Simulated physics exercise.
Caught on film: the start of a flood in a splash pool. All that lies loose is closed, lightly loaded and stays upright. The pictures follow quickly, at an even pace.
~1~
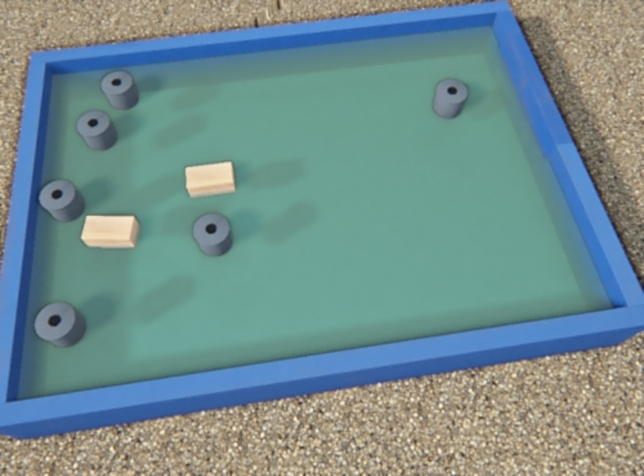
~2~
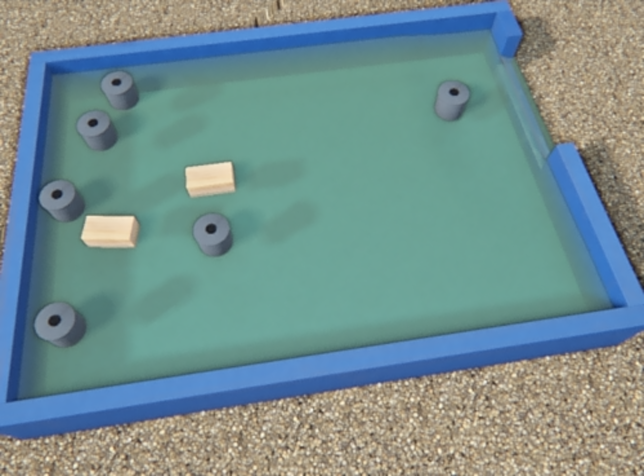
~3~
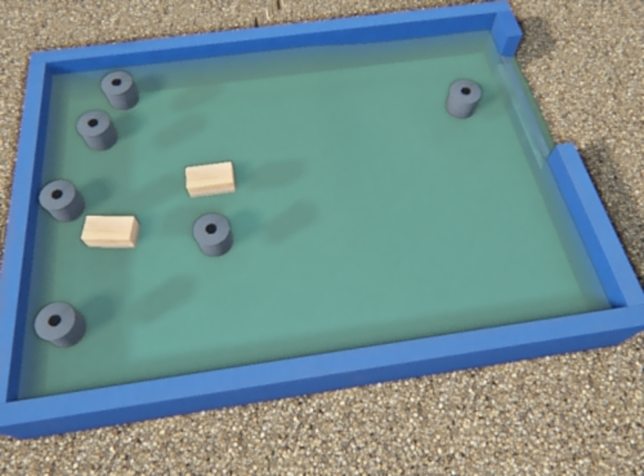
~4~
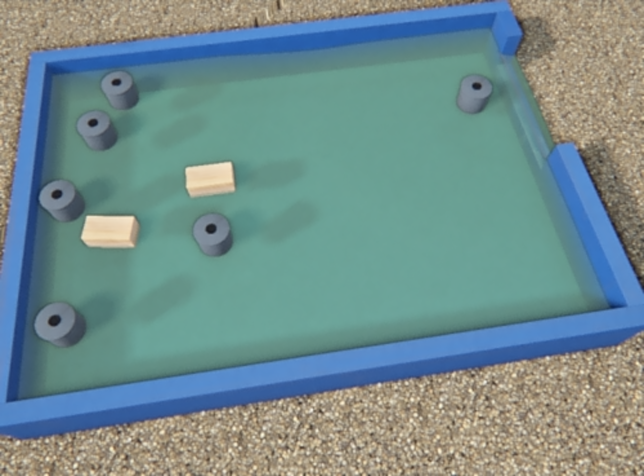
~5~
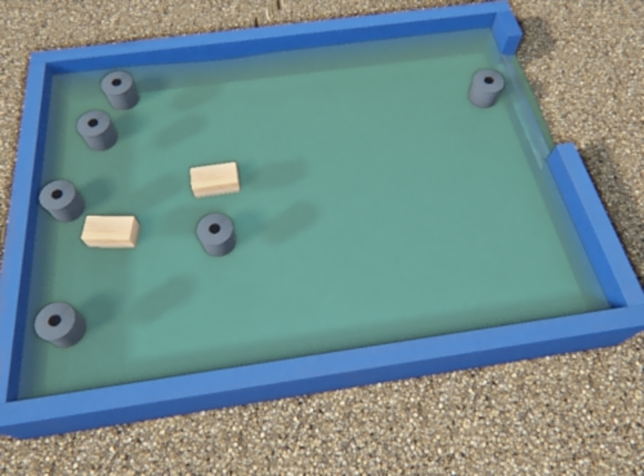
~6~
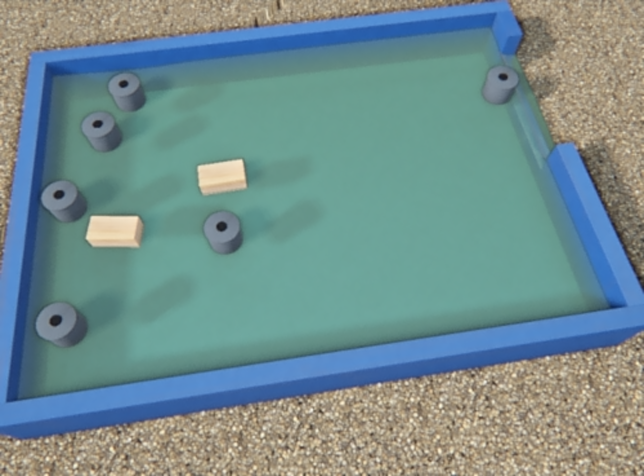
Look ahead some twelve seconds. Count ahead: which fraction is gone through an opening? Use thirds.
Share: Less than a third.
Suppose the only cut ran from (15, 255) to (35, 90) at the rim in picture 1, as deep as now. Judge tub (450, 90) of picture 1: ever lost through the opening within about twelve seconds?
Answer: Kept in.
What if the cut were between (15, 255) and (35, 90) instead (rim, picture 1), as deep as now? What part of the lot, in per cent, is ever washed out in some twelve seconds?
About 60 per cent.
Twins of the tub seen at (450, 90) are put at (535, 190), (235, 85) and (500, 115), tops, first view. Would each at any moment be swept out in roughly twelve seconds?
In that order: Yes, kept in, through.
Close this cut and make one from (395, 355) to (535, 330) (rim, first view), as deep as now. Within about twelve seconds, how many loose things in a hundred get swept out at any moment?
Near 0 in a hundred.
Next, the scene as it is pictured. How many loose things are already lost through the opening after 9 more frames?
That makes 1.
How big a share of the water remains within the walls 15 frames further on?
About 76 per cent.
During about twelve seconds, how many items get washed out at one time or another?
That makes 1.
A moment on, 1 of 8 are out; 7 afloat.
Next, 1 of 8 are out; 7 afloat.
Later, 1 of 8 are out; 7 afloat.
In the end, 1 of 8 are out; 7 afloat.
